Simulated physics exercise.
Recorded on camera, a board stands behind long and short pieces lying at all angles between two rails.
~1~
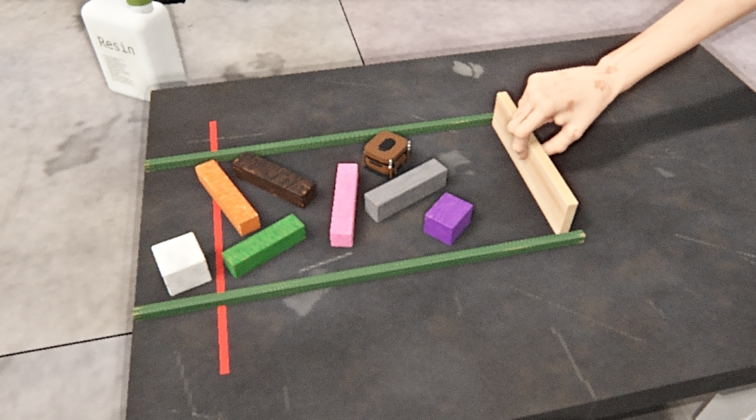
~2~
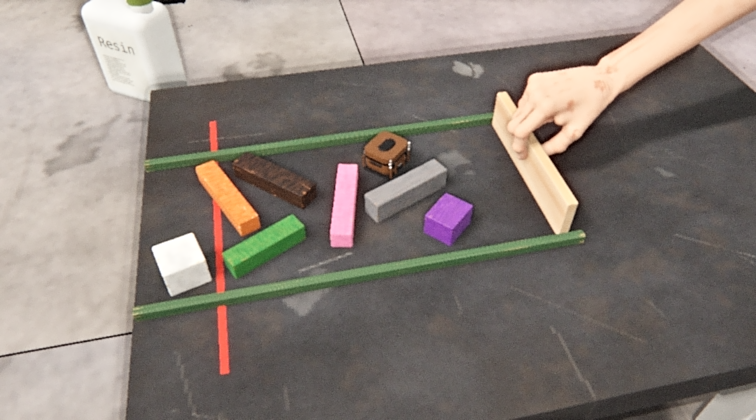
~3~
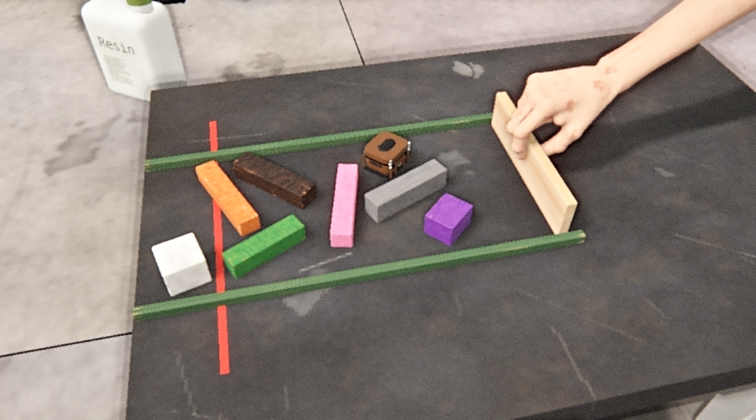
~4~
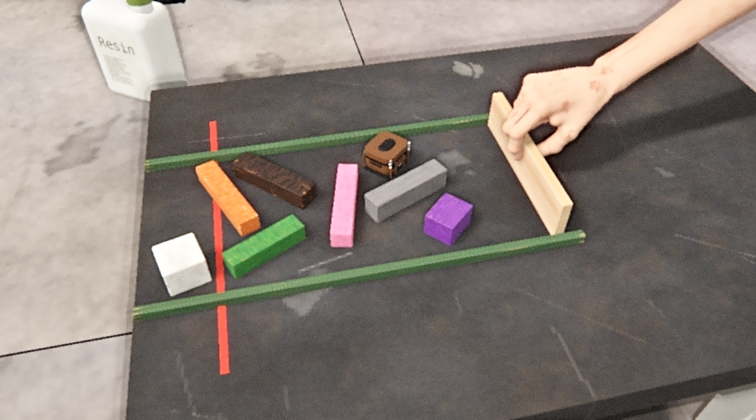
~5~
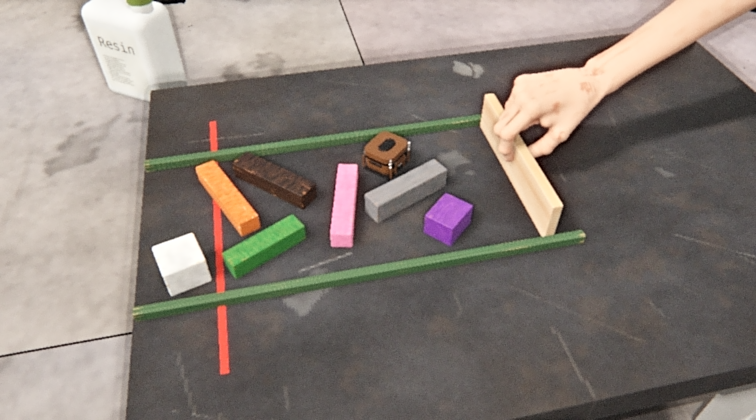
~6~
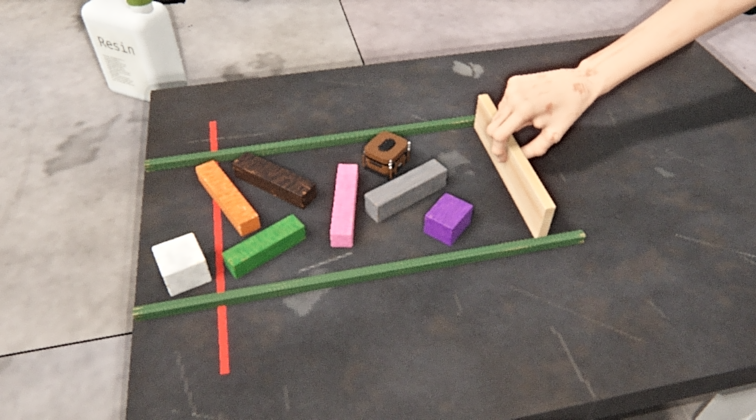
A hand grips a pale wooden board standing at the right end of two green rails on a dark, scuffed tabletop, seen from above at an angle. Between the rails lie purple, grey, brown, pink, black, green, orange and white pieces, with a red strip crossing at left and a resin bottle behind. The hand slides the board slightly left; the pieces and camera stay still.
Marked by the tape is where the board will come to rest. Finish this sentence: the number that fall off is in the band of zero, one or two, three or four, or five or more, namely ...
Namely three or four.
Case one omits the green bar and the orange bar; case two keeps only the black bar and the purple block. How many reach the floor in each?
First 1, then 1.
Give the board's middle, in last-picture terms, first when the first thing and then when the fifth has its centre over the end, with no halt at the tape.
The middle is near (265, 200) first and near (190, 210) after.
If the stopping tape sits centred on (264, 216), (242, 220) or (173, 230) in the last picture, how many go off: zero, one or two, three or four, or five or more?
Taken in the order given: Zero, either one or two, at least five.
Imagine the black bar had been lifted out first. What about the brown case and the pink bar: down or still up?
Result - brown case: Up; pink bar: Up.
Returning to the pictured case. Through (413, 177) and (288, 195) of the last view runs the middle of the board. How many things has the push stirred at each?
4 at one spot and 8 at the other.
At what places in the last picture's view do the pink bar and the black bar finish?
First (164, 241), then (163, 193).
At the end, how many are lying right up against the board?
In total, 3.
Early on, none off yet; white block at rest near (182, 264); orange bar at rest near (227, 197); green bar at rest near (265, 246).
Finally, the number that fall off is three or four; lost, green bar, orange bar and white block.
